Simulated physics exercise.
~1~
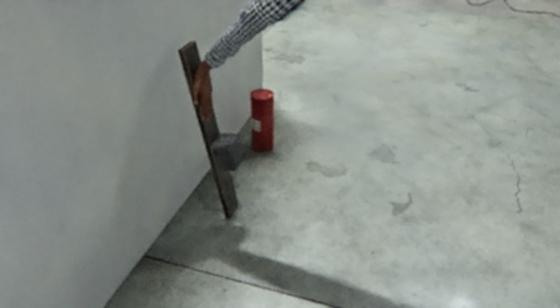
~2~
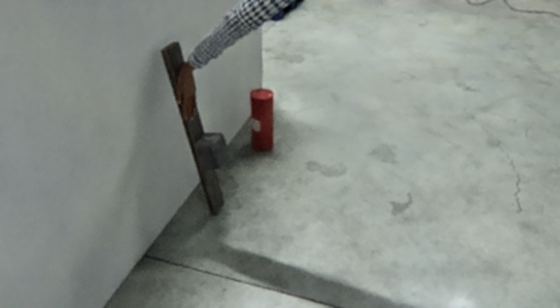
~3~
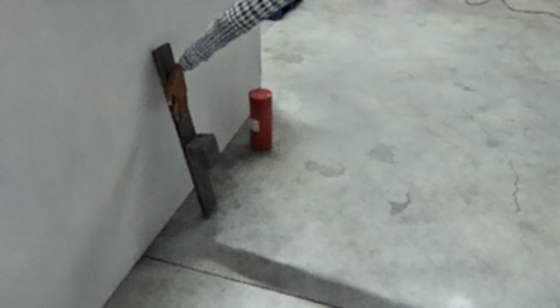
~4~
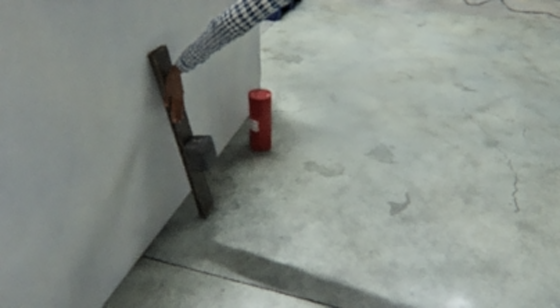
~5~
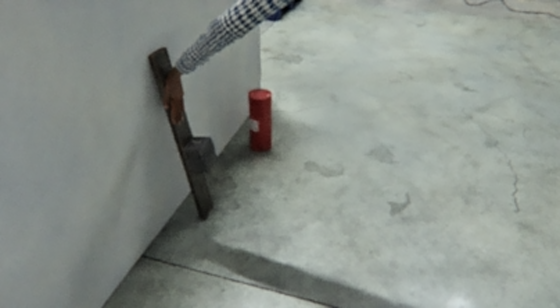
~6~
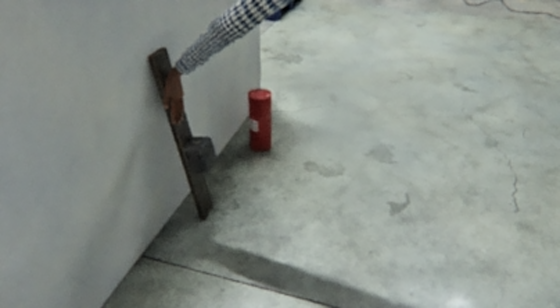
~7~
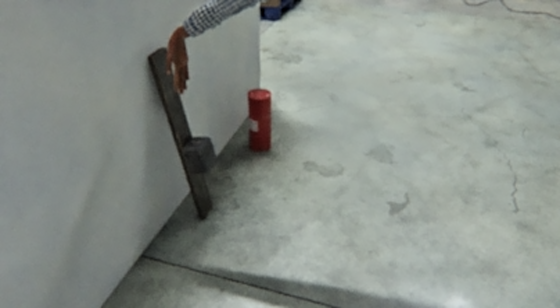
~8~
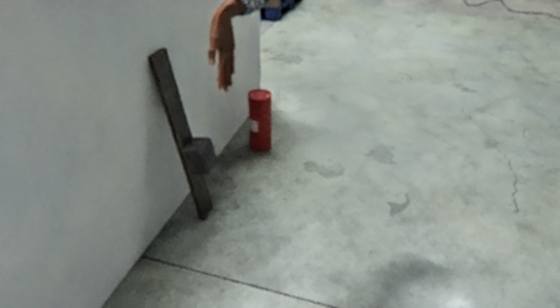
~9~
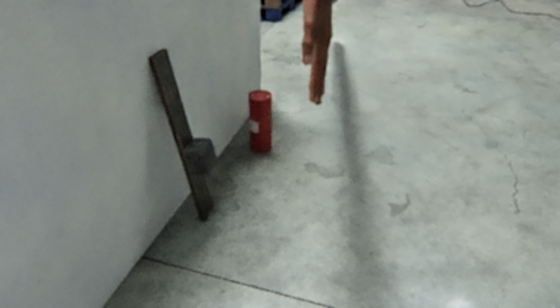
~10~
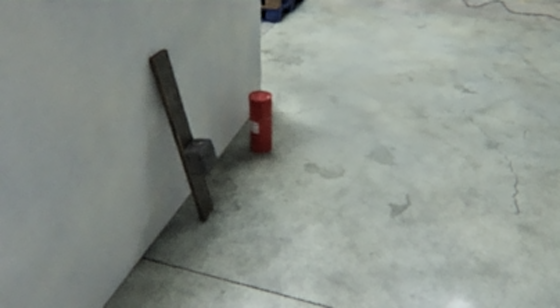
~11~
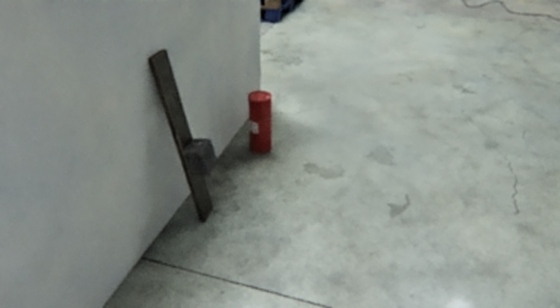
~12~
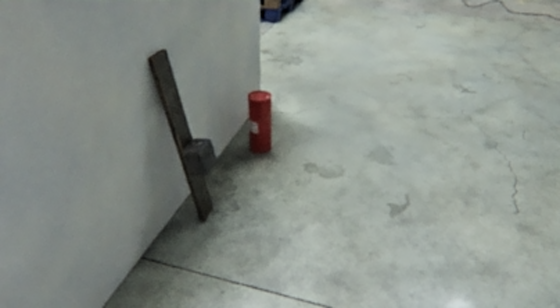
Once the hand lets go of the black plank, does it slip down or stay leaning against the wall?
The black plank stays leaning against the wall after the hand draws away.
